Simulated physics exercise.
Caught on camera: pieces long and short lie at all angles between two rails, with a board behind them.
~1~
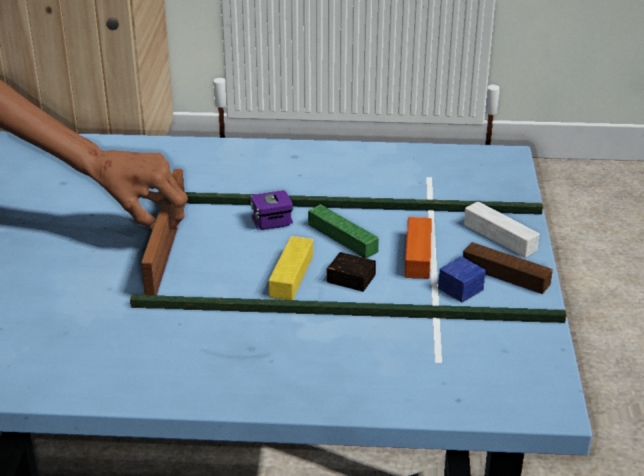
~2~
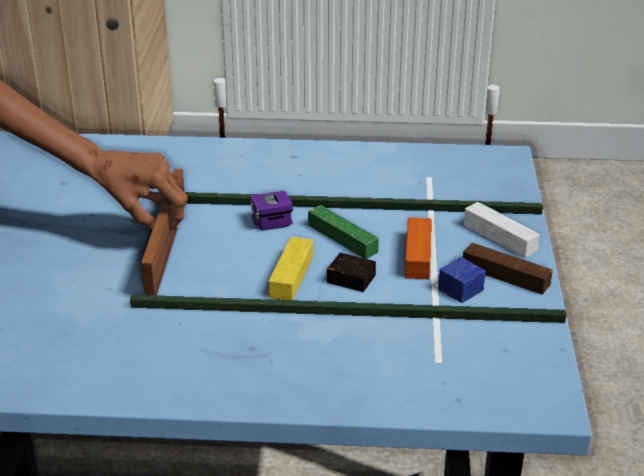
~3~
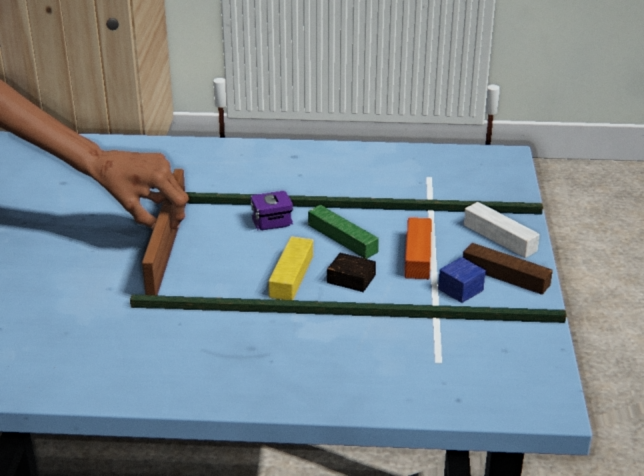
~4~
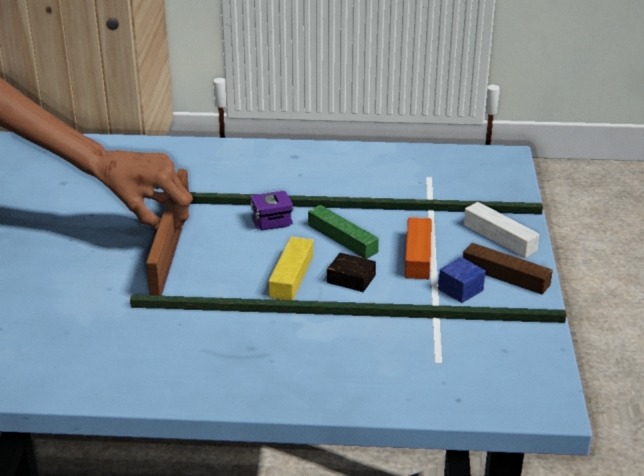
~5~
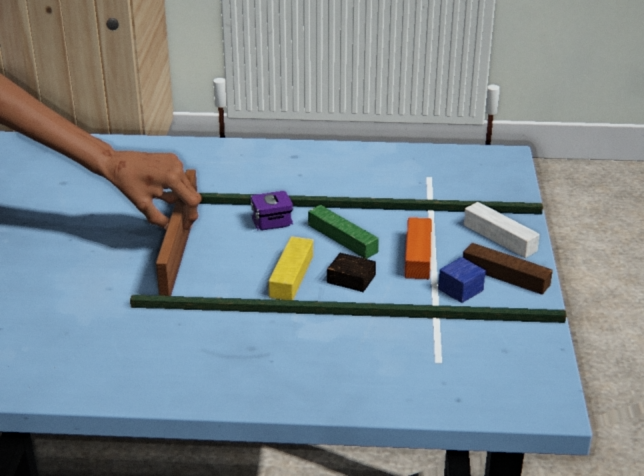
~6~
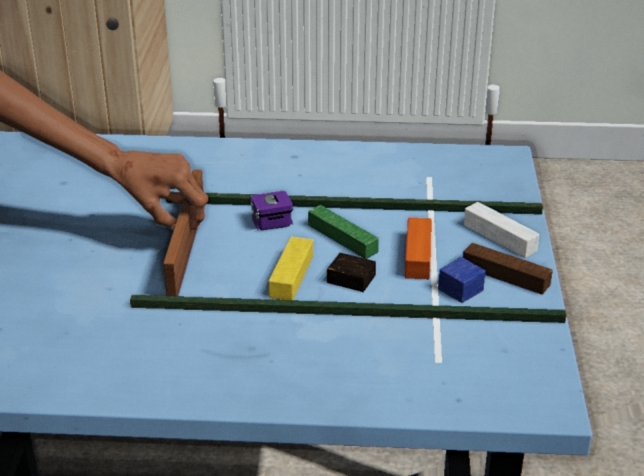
A hand slides a wooden board slightly right between two rails, toward scattered coloured blocks.
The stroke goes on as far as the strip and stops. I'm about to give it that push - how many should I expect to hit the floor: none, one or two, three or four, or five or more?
Expect none.
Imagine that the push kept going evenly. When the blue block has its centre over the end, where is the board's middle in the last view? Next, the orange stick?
Around (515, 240), then around (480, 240).
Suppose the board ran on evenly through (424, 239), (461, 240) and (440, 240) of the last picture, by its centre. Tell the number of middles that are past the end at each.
It comes out as 0, then 1, then 0.
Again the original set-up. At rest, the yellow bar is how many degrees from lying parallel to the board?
Misalignment: Close to 0°.
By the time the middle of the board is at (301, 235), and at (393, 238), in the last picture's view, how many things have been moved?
The counts are 3 and 7.
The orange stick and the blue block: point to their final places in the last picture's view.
(506, 249) and (515, 290), approximately.
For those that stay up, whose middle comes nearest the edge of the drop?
The brown bar finishes closest.
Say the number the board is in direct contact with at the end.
At rest, 2 are in contact.
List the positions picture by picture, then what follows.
The first picture shows white bar (501, 229); brown bar (507, 268); blue block (462, 280); board (165, 231); tape (433, 258).
The second picture shows brown bar (507, 268); black block (351, 272).
The third picture shows blue block (462, 280); board (166, 231).
The fourth picture shows white bar (501, 229); yellow bar (292, 268).
The fifth picture shows brown bar (507, 268); green bar (343, 231).
The sixth picture shows white bar (501, 229); brown bar (507, 268); blue block (462, 280); board (185, 231); tape (433, 258).
Soon after, none off yet; white bar at rest near (501, 229); brown bar at rest near (507, 268); blue block at rest near (462, 280).
In the end, the number that fall off is zero.
